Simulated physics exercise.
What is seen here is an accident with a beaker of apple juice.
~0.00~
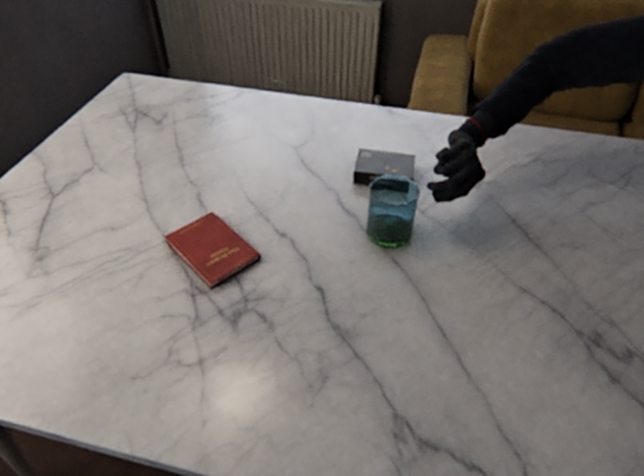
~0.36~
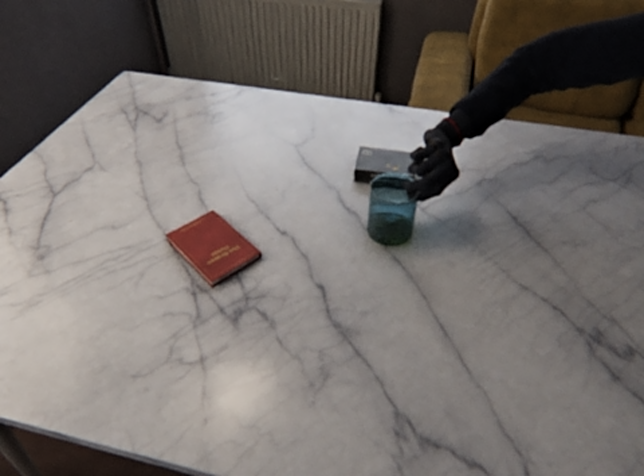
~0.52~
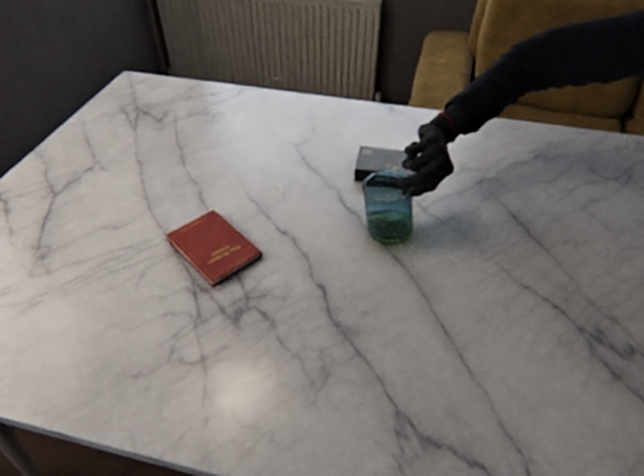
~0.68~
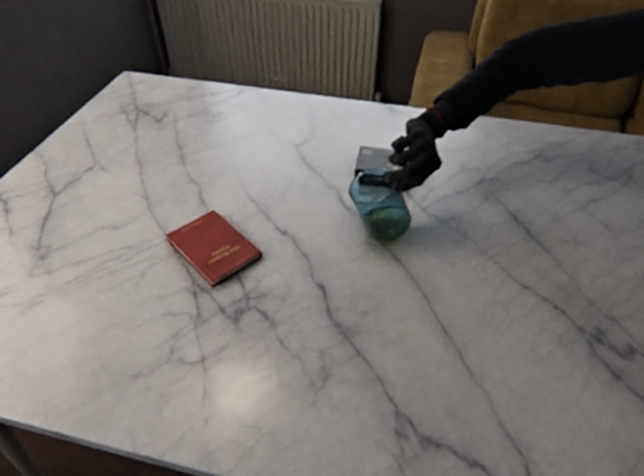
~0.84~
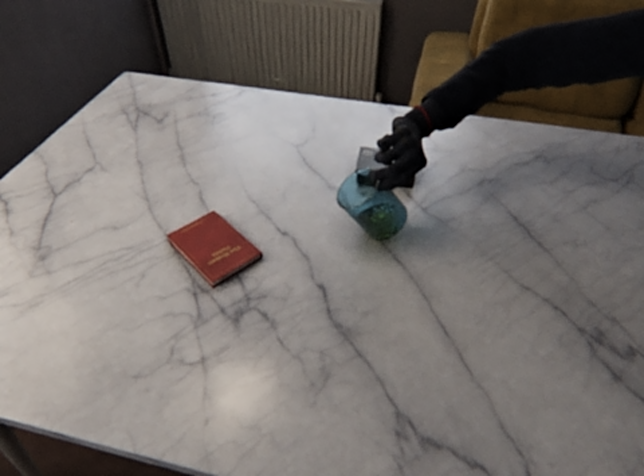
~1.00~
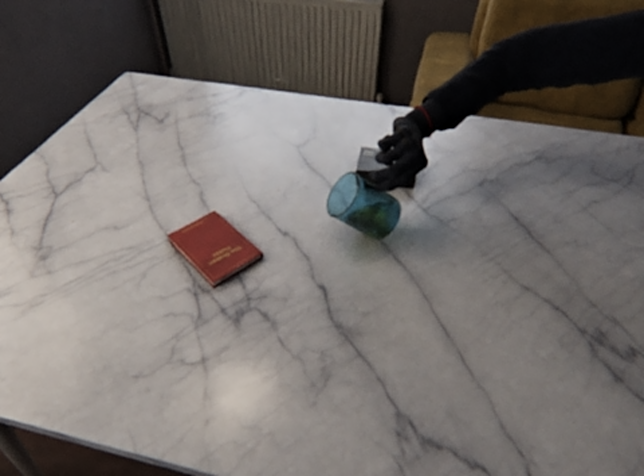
A blue-green glass beaker stands upright on a marble table, near a red notebook and a small dark packet, as a dark-gloved hand reaches in from the right. The hand touches its rim and pushes it, and the beaker tilts to the left, leaning further over by the end.
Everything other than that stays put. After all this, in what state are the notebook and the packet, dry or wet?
The notebook is going to be hit by the spill, the packet is going to be missed by the spill.
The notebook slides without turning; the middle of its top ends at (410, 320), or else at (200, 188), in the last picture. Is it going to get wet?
It is missed at the first place and gets caught at the second.
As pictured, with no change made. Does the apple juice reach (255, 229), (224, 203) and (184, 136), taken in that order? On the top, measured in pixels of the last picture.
So, first got to, next got to, and last left alone.
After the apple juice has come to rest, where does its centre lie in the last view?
In the last view, its middle sits roughly at (247, 218).
By 1.6 s, the puddle covers about as much as a saucer; the notebook is in it; the packet is clear of it.
By 2.3 s, the puddle covers about as much as a plate; the notebook is in it; the packet is clear of it.
By 3.6 s, the puddle covers about as much as a plate; the notebook is in it; the packet is clear of it.
